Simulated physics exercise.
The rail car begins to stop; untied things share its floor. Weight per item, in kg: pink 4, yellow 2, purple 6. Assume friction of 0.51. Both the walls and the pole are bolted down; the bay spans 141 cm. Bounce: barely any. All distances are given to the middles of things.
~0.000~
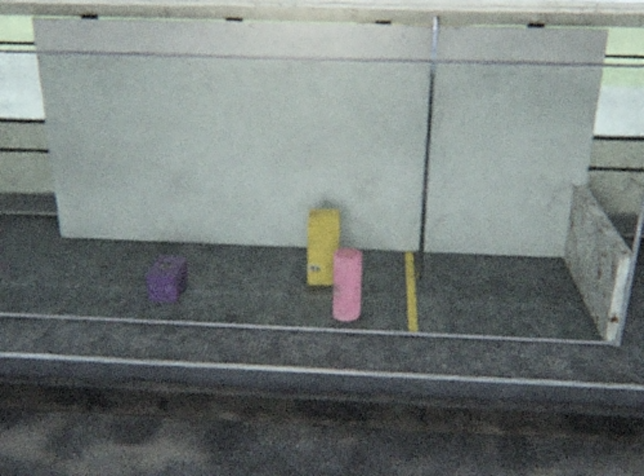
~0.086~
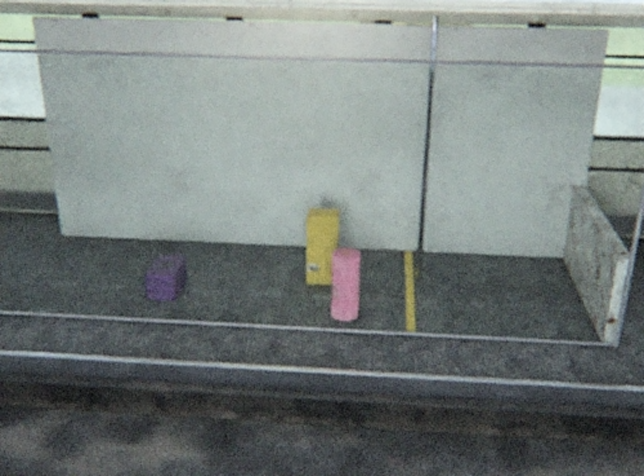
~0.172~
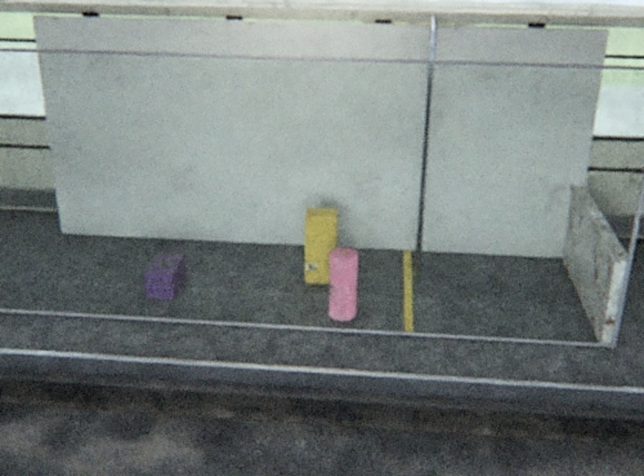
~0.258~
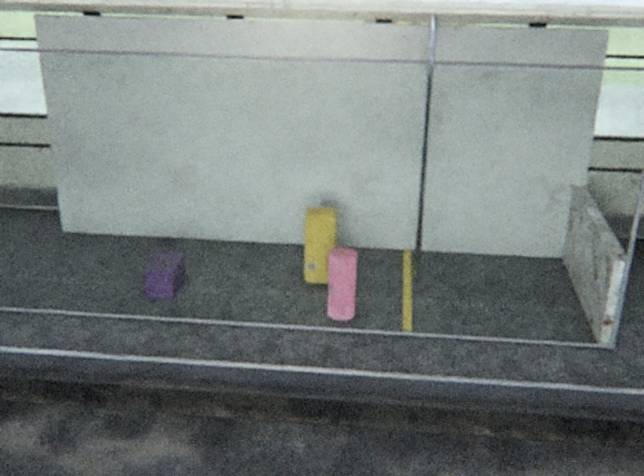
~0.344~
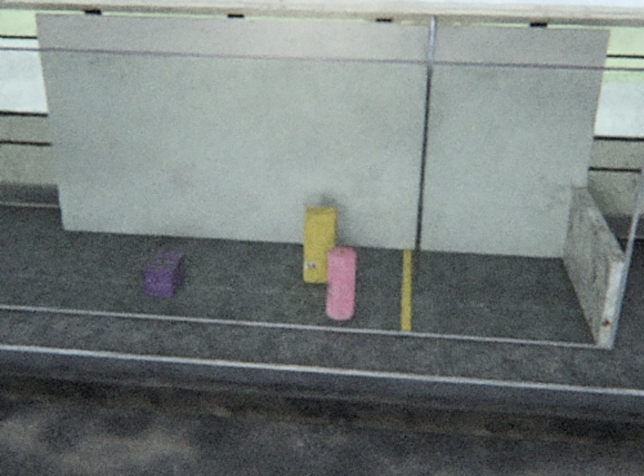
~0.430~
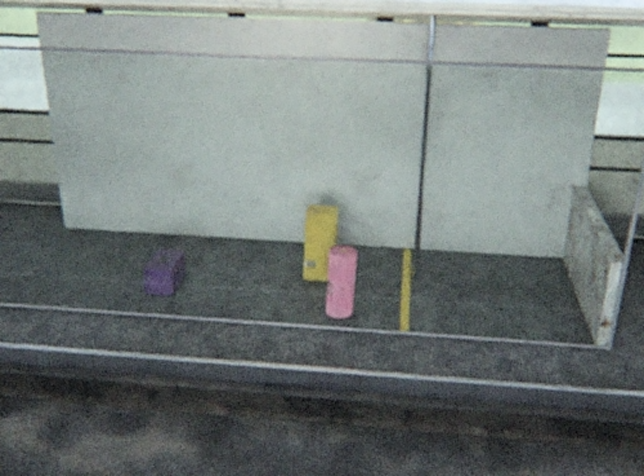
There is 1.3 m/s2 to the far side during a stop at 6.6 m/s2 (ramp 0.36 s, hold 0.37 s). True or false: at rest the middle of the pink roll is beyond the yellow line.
True.
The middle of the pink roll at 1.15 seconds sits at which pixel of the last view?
Pixel in the last view at that time: About (427, 297).
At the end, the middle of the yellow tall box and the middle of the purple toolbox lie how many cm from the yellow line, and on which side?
Result: Yellow tall box = 30 cm short, purple toolbox = 160 cm short.
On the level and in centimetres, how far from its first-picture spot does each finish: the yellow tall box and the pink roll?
For the yellow tall box it is near 45, for the pink roll near 60.
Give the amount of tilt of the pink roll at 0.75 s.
About 60 degrees.
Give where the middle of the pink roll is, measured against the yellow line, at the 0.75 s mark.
Around 25 cm shy of the mark.
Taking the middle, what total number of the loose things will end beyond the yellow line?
That would be 1 of them.
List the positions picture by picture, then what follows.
In the first frame, pink roll (347, 285), purple toolbox (168, 278), yellow line (413, 325).
In the second frame, pink roll (345, 285), purple toolbox (167, 277).
In the third frame, pink roll (343, 284), purple toolbox (166, 276).
In the fourth frame, pink roll (342, 284), purple toolbox (165, 275).
In the fifth frame, pink roll (341, 283), purple toolbox (165, 274).
In the sixth frame, pink roll (341, 282), purple toolbox (165, 272), yellow line (404, 324).
After 0.75 s the pink roll is 24 cm short of the yellow line, tilted 55°, near (374, 284) in the last picture's view; the purple toolbox 174 cm short of the yellow line, tilted 0°.
After 1.15 s the pink roll is 15 cm past the yellow line, tilted 90°, near (427, 297) in the last picture's view.
After 1.65 s the pink roll is 15 cm past the yellow line, tilted 90°, near (427, 297) in the last picture's view.
At rest, 1.9 s, pink roll crosses the yellow line; yellow tall box stops short of the yellow line; purple toolbox stops short of the yellow line.
